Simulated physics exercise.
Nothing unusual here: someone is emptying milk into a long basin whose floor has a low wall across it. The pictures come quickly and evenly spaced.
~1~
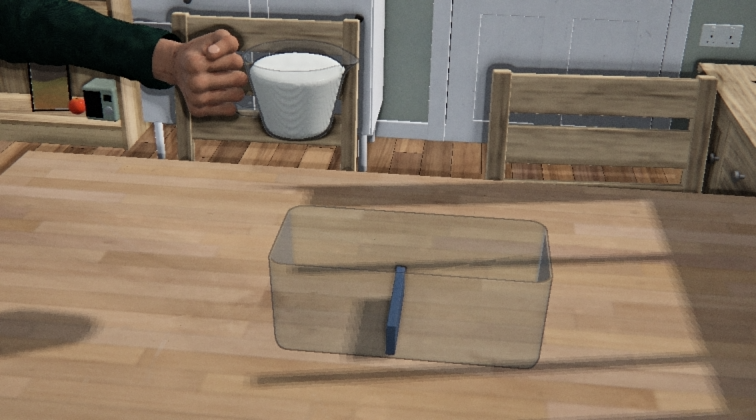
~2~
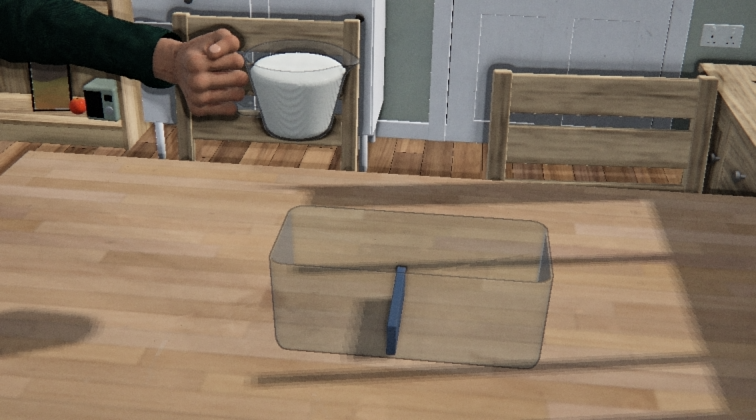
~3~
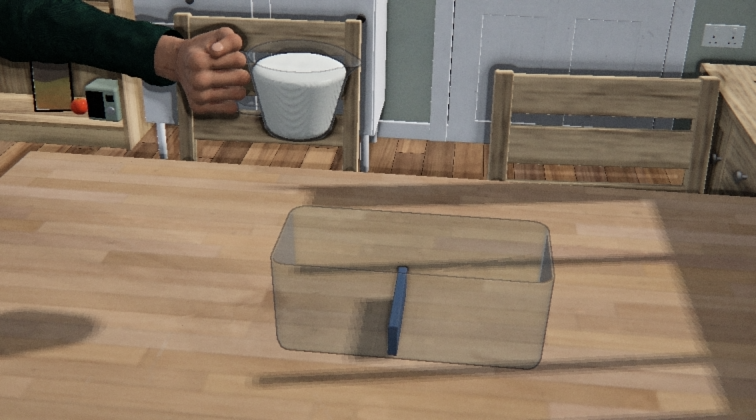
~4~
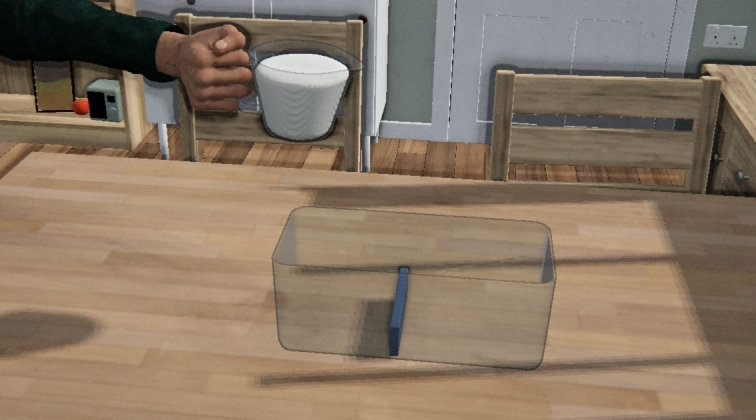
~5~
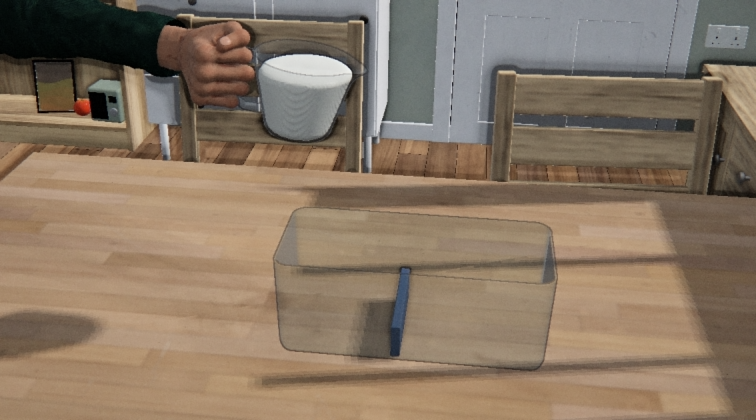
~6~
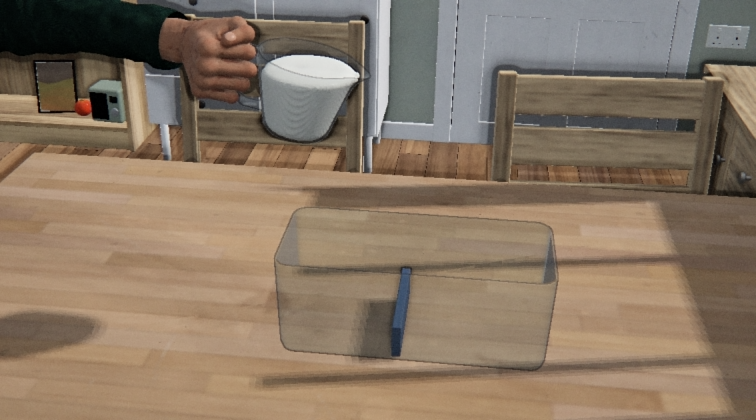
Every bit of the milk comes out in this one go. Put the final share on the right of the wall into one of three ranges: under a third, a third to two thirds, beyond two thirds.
The right of the wall is going to hold beyond two thirds.
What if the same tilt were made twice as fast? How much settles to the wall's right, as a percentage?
Roughly 50 %.
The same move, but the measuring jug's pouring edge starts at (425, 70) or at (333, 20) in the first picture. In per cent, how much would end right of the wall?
The first start gives some 95 %, the second some 45 %.
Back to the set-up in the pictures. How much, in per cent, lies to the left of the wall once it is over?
It is close to 25 per cent.
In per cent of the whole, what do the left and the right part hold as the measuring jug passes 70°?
Left: Roughly 0 %; right: Roughly 10 %.
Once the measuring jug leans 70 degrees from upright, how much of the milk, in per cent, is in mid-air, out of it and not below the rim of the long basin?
About 30 per cent.
A moment on, the measuring jug is tipped part way and 60 per cent is still to pour, 0 is left of the wall and 8 right of it.
Next, the measuring jug is tipped right over and 7 per cent is still to pour, 8 is left of the wall and 65 right of it.
Then the measuring jug is tipped right over and 0 per cent is still to pour, 23 is left of the wall and 75 right of it.
Later the measuring jug is tipped right over and 0 per cent is still to pour, 23 is left of the wall and 76 right of it.
In the end 23 per cent lies left of the wall, 76 right of it and 1 outside.
